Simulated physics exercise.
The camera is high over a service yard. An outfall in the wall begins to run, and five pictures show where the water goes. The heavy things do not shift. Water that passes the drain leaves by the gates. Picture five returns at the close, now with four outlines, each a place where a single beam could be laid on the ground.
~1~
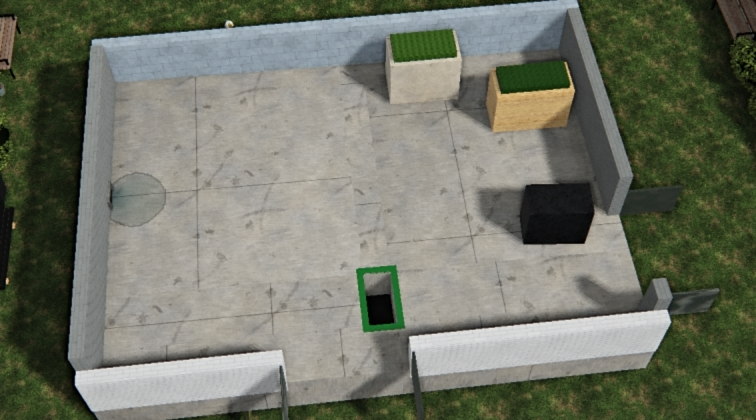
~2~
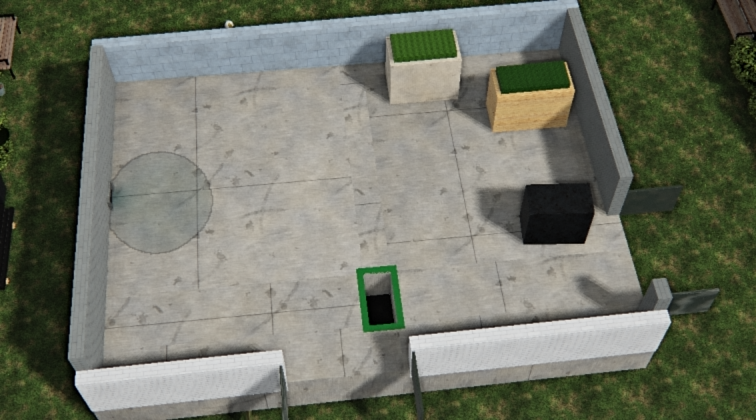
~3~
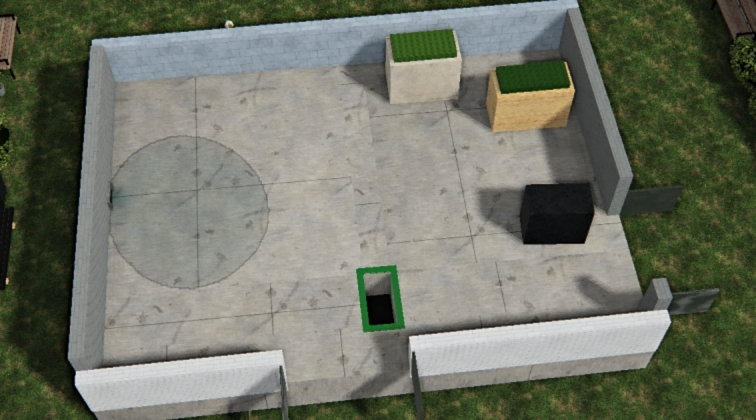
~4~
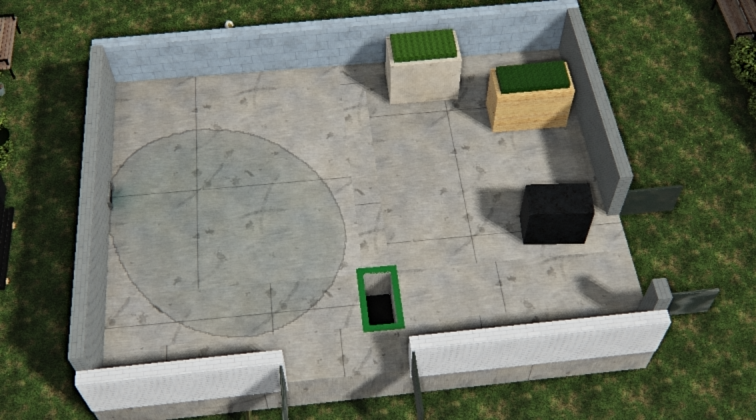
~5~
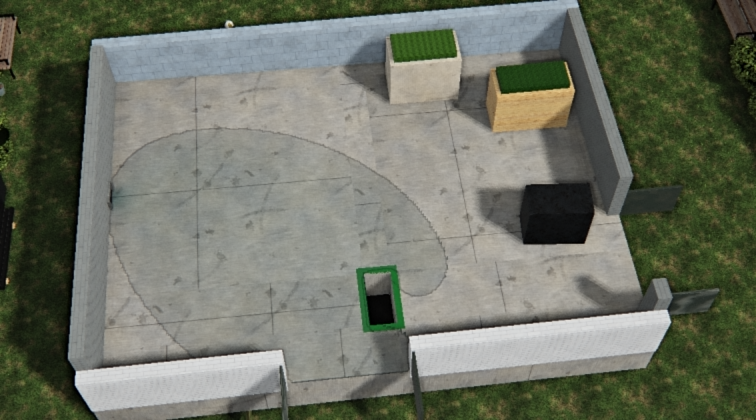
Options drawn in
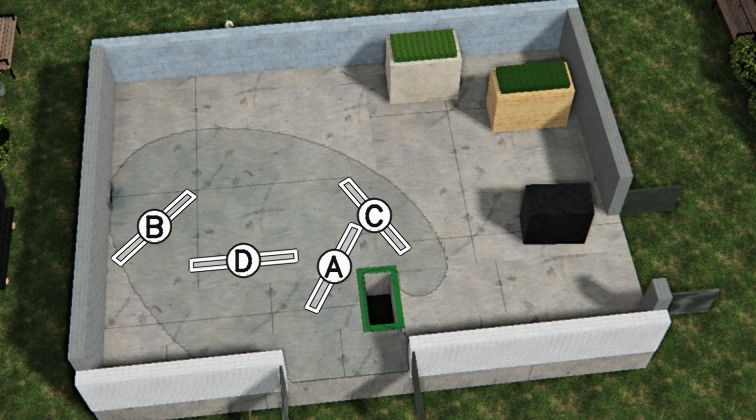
Walled concrete yard with planters and a black box, a sheet of water spreading rightward from the left wall and reaching a green-edged drain.
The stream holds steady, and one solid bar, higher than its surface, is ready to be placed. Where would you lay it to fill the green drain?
Place C does it best.
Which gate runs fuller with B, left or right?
More leaves on the right.
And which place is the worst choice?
The answer is A.
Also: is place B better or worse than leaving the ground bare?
Place B is worse.
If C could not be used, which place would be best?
Here it is place D.
In white, A from (311, 309) to (355, 226); B from (116, 261) to (190, 194); C from (344, 181) to (404, 250); D from (191, 265) to (295, 255).
Choosing A, next to none of the stream goes into the green drain, about 99 % out by the gates.
Choosing B, about 16 % of the stream goes into the green drain, about 84 % out by the gates.
Choosing C, about 41 % of the stream goes into the green drain, about 58 % out by the gates.
Choosing D, about 24 % of the stream goes into the green drain, about 75 % out by the gates.
